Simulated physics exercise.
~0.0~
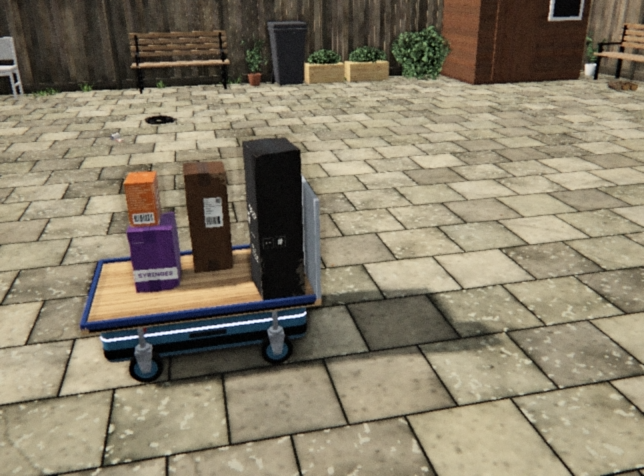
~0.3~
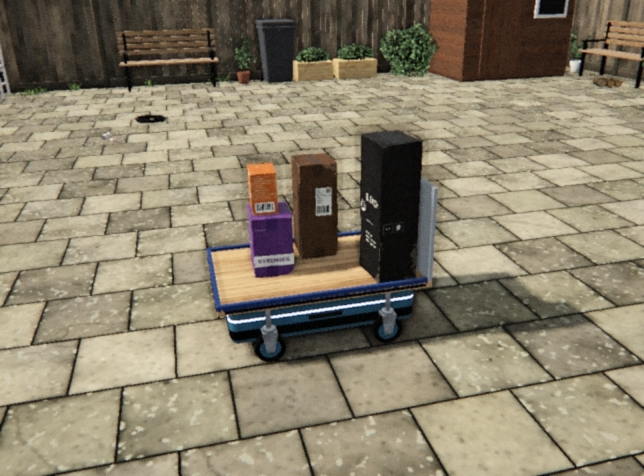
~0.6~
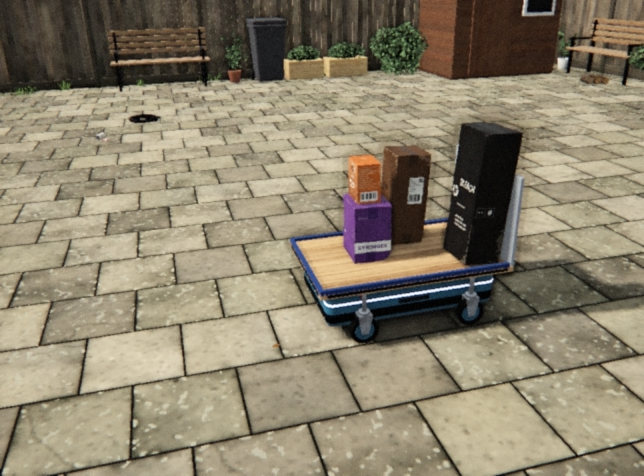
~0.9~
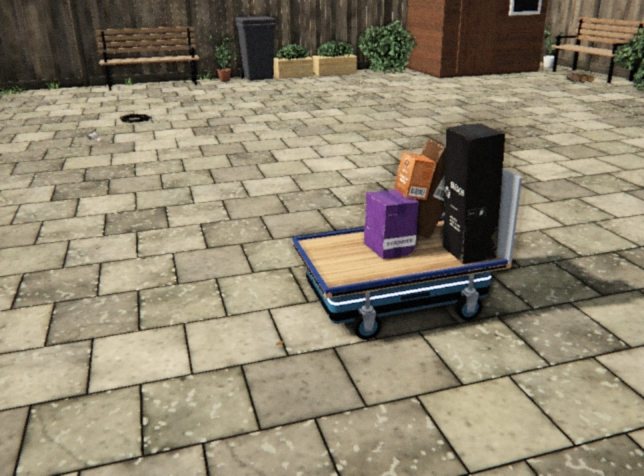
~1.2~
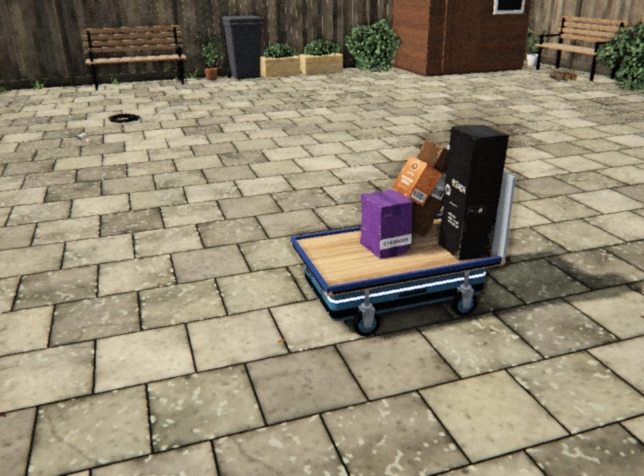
A low blue-edged cart with a wooden deck rolls to the right across a paved yard, seen from slightly above, with benches, planters and a brown shed along a fence behind. It carries a tall black box near the upright board at its right end, a brown box in the middle, and an orange box above a purple one on the left. The cart comes to a stop, and the brown box tips right against the black one. The orange box tilts after it. At the end both lean together, while the purple and black boxes stand upright.
